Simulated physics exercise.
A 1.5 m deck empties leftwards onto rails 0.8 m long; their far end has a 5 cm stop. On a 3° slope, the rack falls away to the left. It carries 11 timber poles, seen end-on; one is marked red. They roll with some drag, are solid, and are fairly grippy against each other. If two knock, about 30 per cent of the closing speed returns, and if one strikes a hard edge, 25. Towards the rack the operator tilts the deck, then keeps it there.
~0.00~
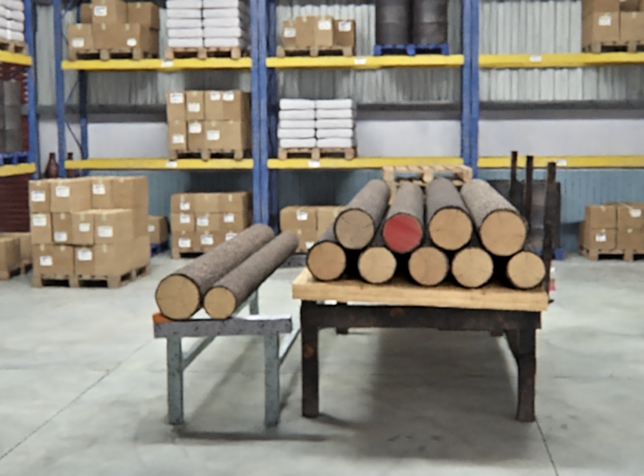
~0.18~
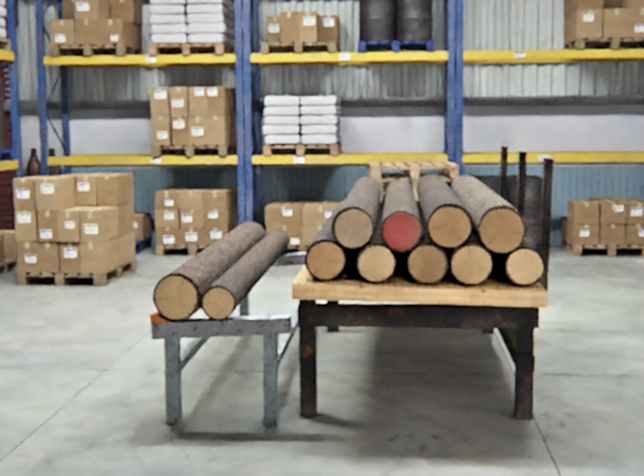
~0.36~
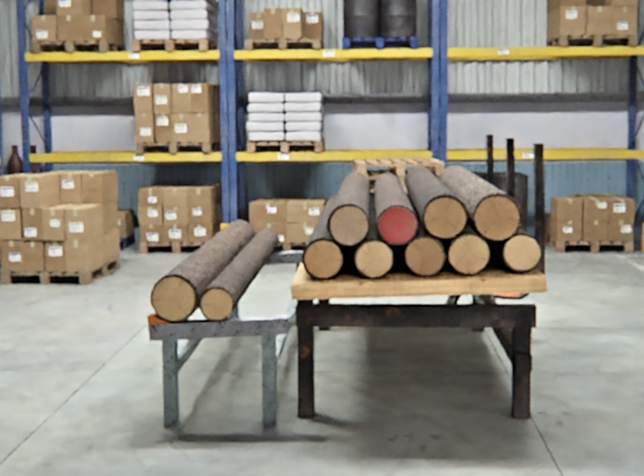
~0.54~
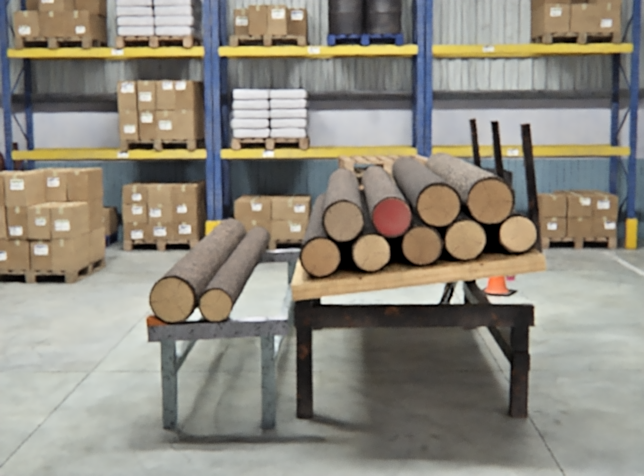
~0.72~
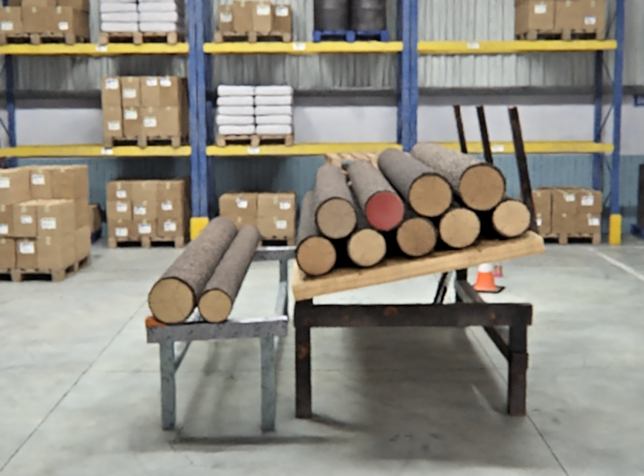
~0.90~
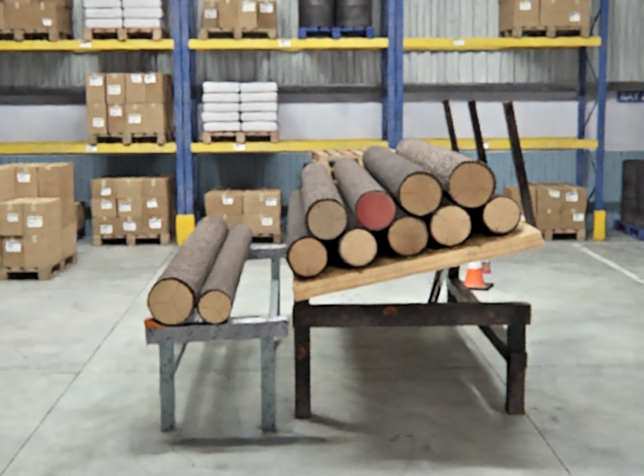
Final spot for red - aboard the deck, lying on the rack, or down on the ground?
I would say lying on the rack.
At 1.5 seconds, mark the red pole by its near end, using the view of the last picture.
Estimated pixel position: About (306, 226).
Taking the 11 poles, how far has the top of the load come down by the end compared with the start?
0 cm.
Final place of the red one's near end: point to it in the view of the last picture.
It comes to rest at about (213, 228).
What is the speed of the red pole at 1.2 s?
About 0.7 m/s.
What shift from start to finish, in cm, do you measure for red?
Red: 110.
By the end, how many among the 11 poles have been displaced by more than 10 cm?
The tally comes to 9.
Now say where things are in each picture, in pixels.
The first frame shows red at (403, 233); deck tilted 2° back; stop top at (154, 316).
The second frame shows red at (402, 231); deck tilted 2° back.
The third frame shows red at (397, 225); deck tilted 2° to the rack.
The fourth frame shows red at (392, 217); deck tilted 7° to the rack.
The fifth frame shows red at (385, 211); deck tilted 11° to the rack.
The sixth frame shows red at (375, 210); deck tilted 12° to the rack.
After 1.2 s, red is up on others, 40 cm from the hinge, rolling left; 0 of 11 over the stop.
After 1.5 s, red is up on others, 15 cm from the hinge, rolling left; 0 of 11 over the stop.
After 1.8 s, red is up on others, 70 cm from the rack's far end, rolling left; 0 of 11 over the stop.
At rest (3.2 s), red is up on others, 45 cm from the rack's far end; 0 of 11 over the stop.
